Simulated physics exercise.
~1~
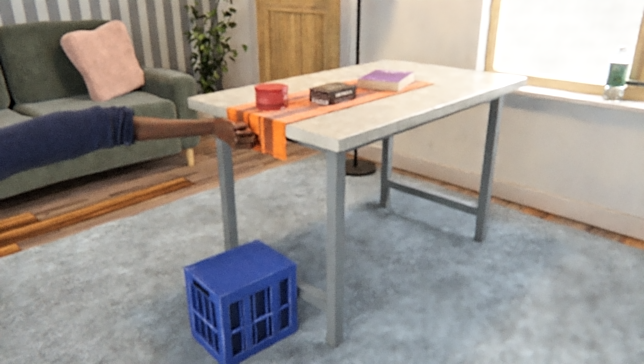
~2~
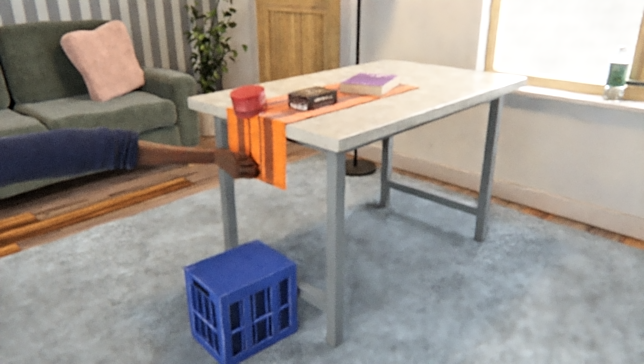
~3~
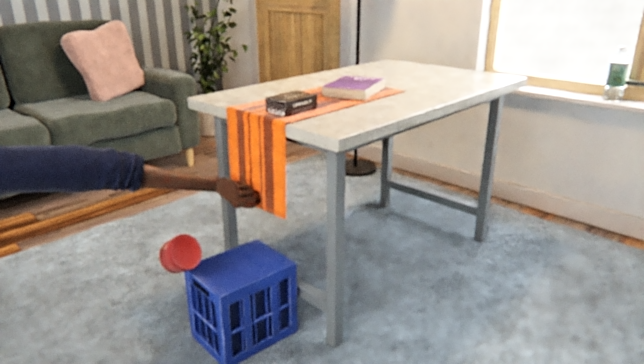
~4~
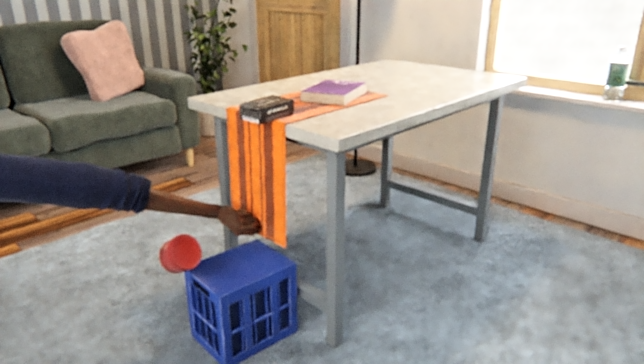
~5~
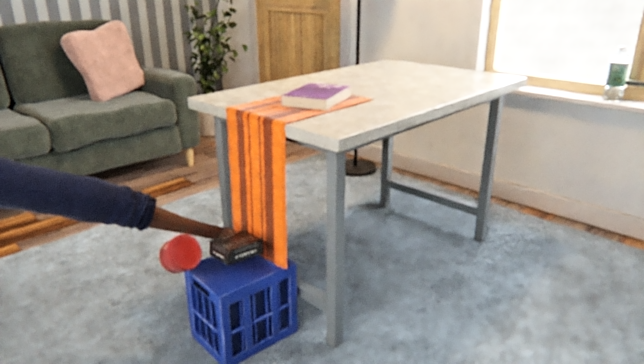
A hand pulls the orange runner down, dropping the red tub, then the black packet.
